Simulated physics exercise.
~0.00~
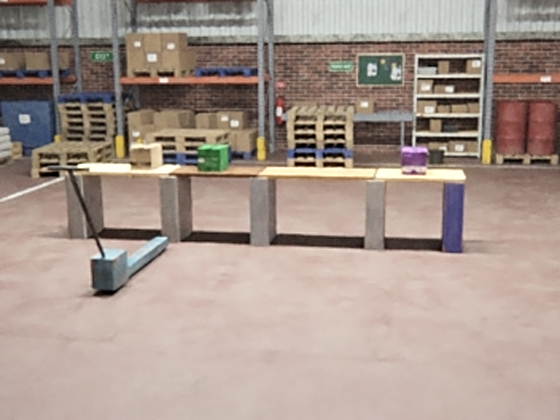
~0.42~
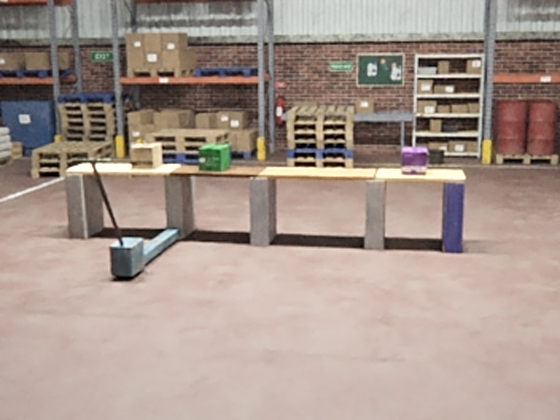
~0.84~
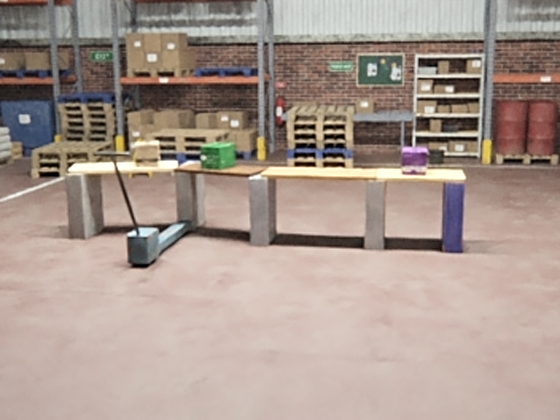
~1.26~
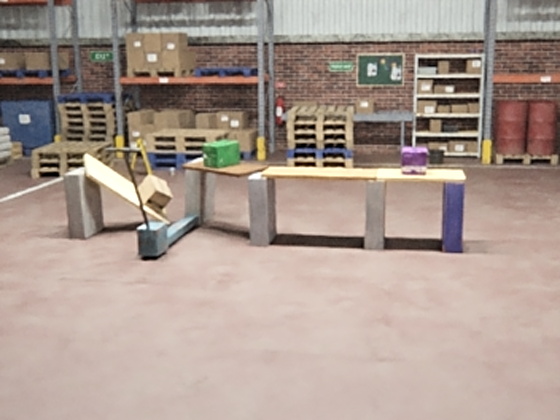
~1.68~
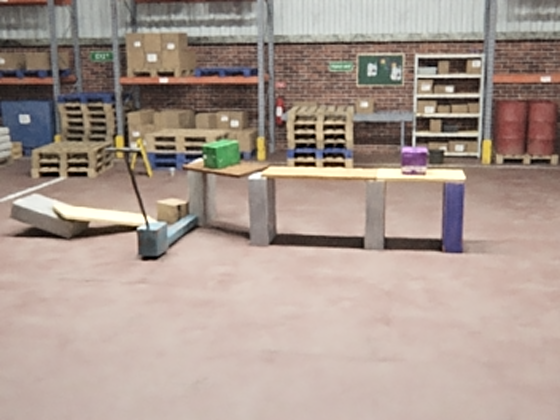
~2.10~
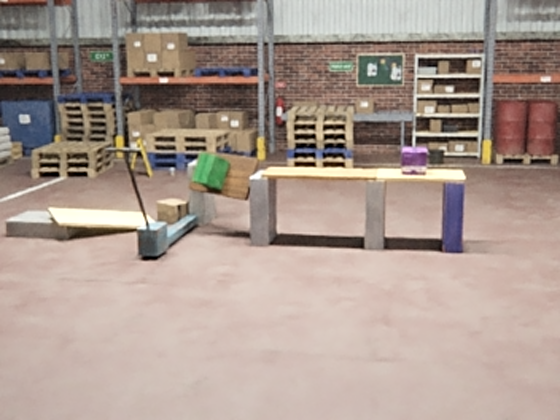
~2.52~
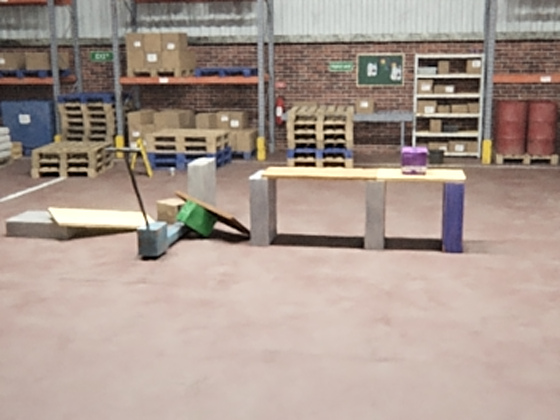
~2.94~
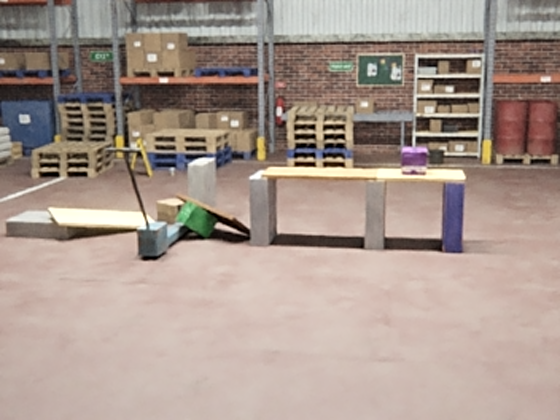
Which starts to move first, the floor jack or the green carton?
The floor jack starts to move first. The green carton tips and falls only later, after the leftmost board has already come down.
